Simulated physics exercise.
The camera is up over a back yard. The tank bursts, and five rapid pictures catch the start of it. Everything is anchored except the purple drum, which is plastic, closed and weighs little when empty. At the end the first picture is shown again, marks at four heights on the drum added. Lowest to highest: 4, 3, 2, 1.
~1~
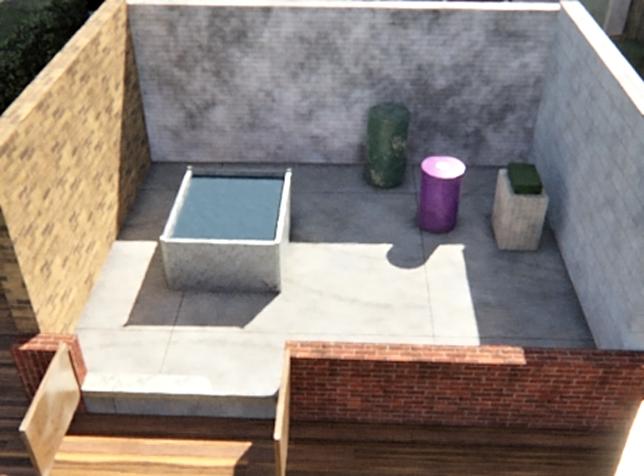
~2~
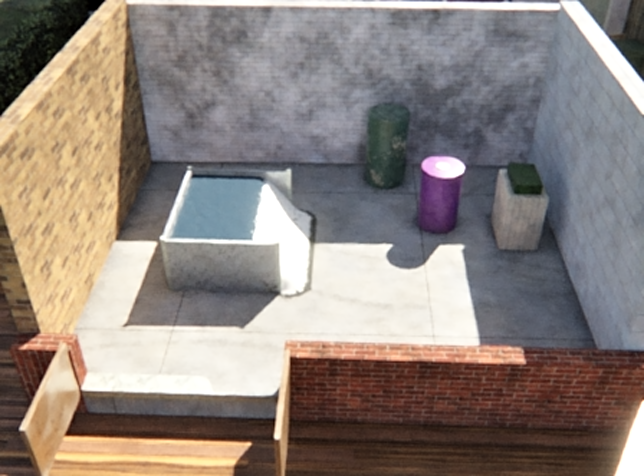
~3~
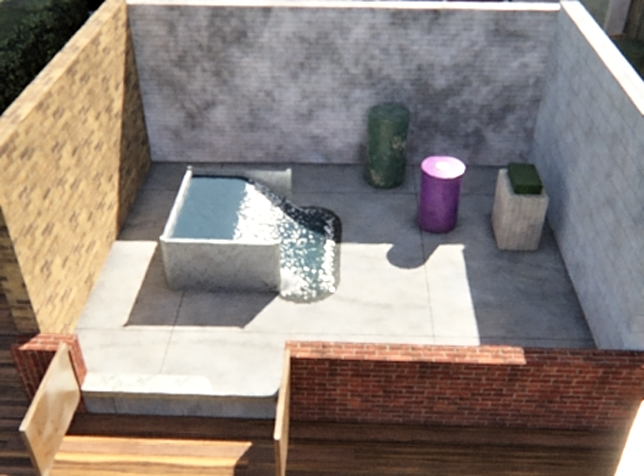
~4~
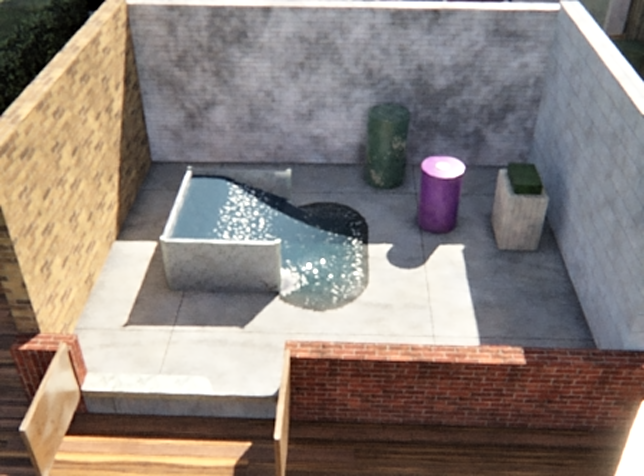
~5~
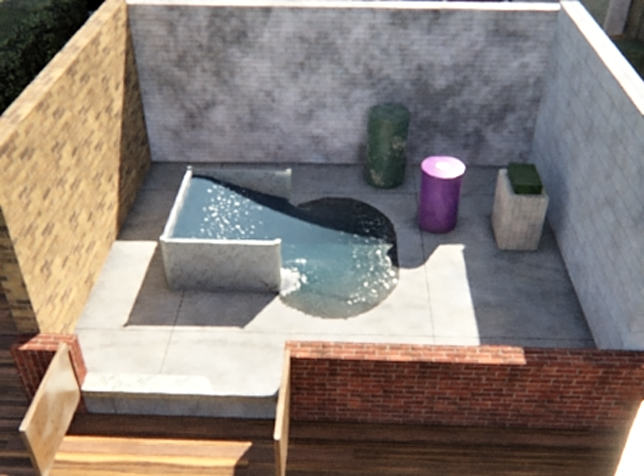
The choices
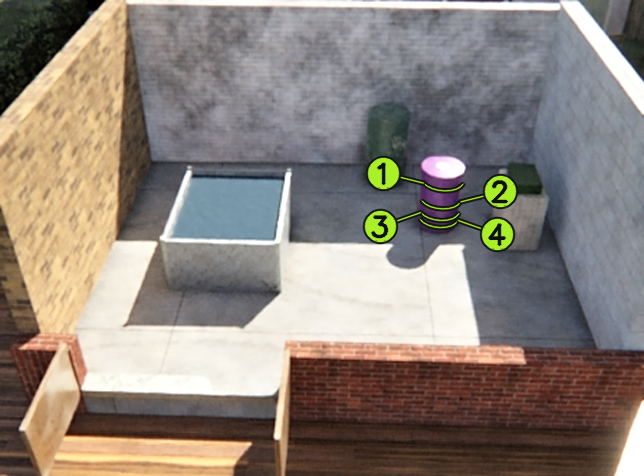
The clip shows a walled yard with a full water tank, a purple drum, a green barrel and a planter; water pours from the tank's right side and spreads across the paving towards the drum, which stays still.
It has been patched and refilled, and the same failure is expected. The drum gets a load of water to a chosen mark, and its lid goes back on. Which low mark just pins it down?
The answer is line 2.
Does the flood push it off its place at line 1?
No, that is safe.
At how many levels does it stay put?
Two of the four.
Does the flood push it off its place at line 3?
Yes.
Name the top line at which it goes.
Line 3.
In lime, 1 at (444, 190); 2 at (442, 208); 3 at (441, 220); 4 at (440, 227); from the bottom up 4, 3, 2, 1.
If 1 is chosen, it does not move.
If 2 is chosen, it does not move.
If 3 is chosen, it is pushed about half its own width away.
If 4 is chosen, it is pushed about 3 times its own width away.
